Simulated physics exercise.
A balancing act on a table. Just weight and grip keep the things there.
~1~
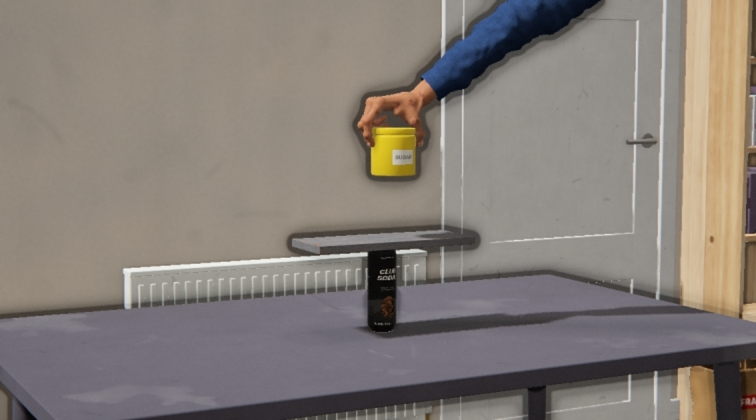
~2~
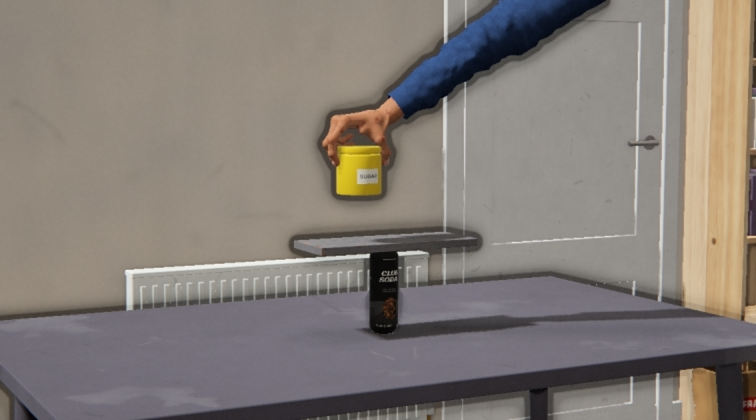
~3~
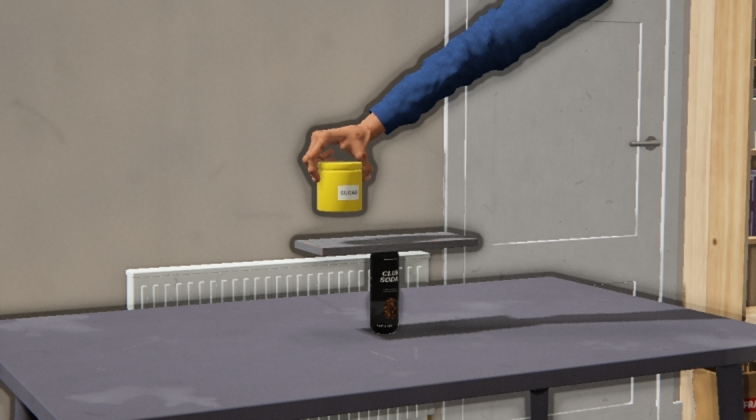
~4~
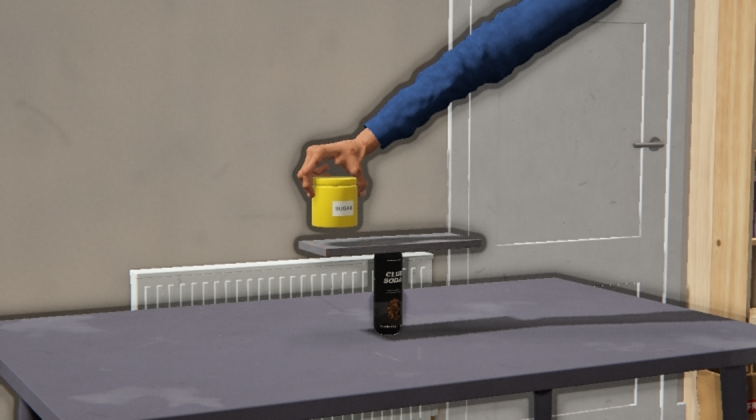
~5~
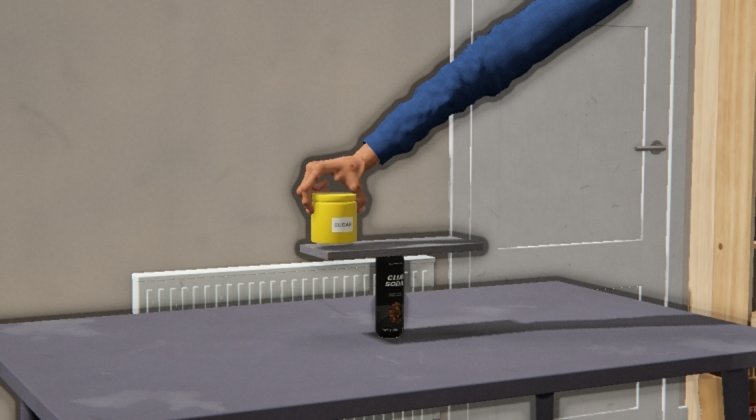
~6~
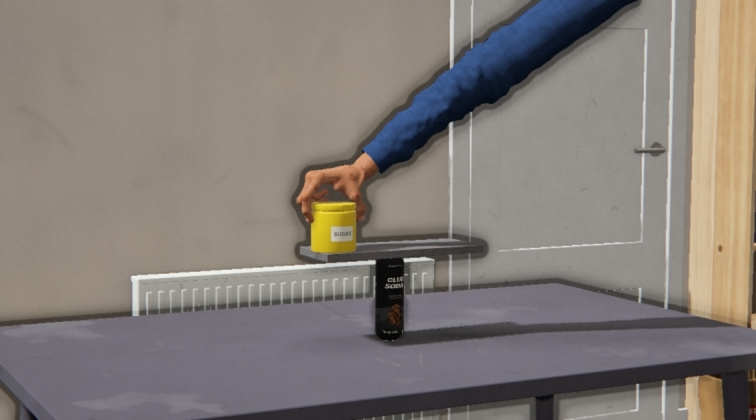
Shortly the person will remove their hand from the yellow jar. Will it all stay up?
It will fail to support the load.
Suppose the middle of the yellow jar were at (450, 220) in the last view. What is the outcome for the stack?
What happens next is that it goes down.
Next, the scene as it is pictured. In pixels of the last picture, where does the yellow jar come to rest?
The object winds up at approximately (265, 337).
Then, 0.40 s after the last picture, yellow jar now fallen; grey board tipped 69° from how it was.
Then, 1.30 s after the last picture, grey board on its side.
At rest, fallen, grey board and yellow jar; black can in place. Seen from the same camera at the end, yellow jar near (265, 337). The stack comes apart.
